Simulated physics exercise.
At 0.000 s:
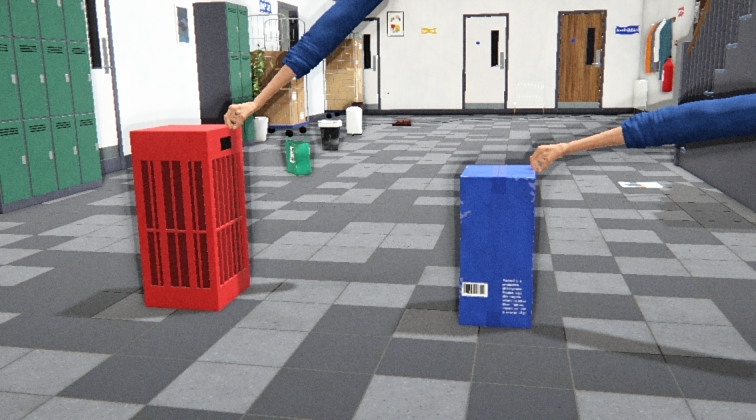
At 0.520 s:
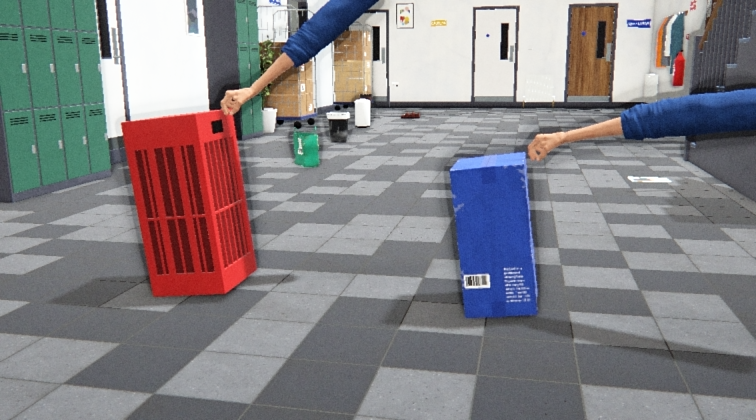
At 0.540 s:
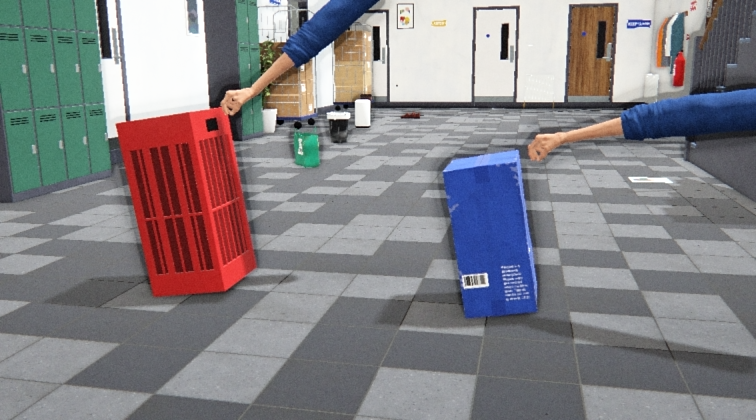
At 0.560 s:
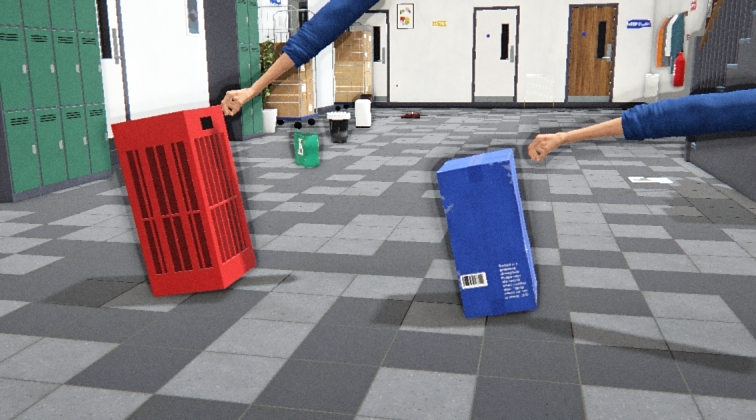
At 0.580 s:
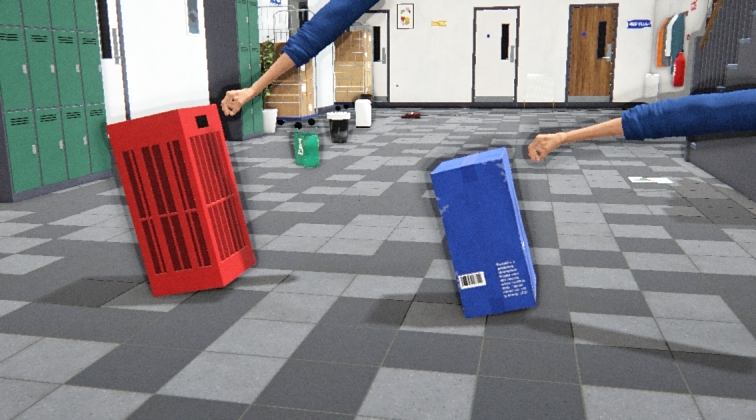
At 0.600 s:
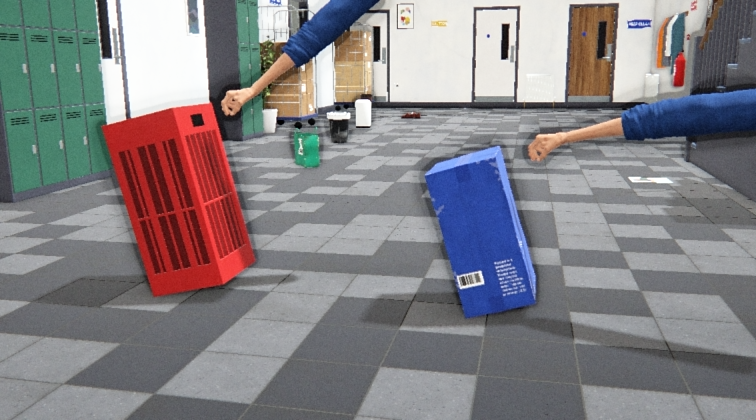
In a bright hallway with a grey checkered floor, seen from the front at a low height, green lockers line the left side and doors stand along the far wall. A tall red crate stands upright on the left and a tall blue box on the right, each with a blue-sleeved arm's fist at its upper right edge. The view shifts slightly early on, and both objects lean steadily leftward, the blue one slightly more, as the fists stay near their tops and gaps open.
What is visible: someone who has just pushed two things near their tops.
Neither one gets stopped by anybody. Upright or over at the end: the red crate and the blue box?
Outcome: Looks like the red crate goes over; looks like the blue box goes over.
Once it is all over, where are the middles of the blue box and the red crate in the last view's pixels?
The blue box ends at (390, 268) and the red crate at (95, 245).
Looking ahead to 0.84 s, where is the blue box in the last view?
(449, 230).
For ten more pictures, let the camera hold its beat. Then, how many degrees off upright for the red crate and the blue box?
I'd say close to 25° for the first and close to 35° for the second.
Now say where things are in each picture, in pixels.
In the first picture, red crate (194, 214) upright; blue box (498, 243) upright.
In the second picture, red crate (193, 201) 6° off upright; blue box (496, 233) 7° off upright.
In the third picture, red crate (191, 200) 8° off upright; blue box (492, 232) 10° off upright.
In the fourth picture, red crate (188, 199) 10° off upright; blue box (489, 231) 12° off upright.
In the fifth picture, red crate (185, 199) 12° off upright; blue box (486, 230) 14° off upright.
In the sixth picture, red crate (183, 198) 13° off upright; blue box (483, 230) 17° off upright.
After 0.84 s, red crate 28° off upright near (162, 196); blue box 41° off upright near (449, 230).
After 1.06 s, red crate 43° off upright near (141, 199); blue box on its side near (404, 259).
After 1.28 s, red crate 73° off upright near (107, 224); blue box on its side near (390, 267).
At rest (2.3 s), the red crate goes down on its side, near (95, 245); the blue box goes down on its side, near (390, 268).
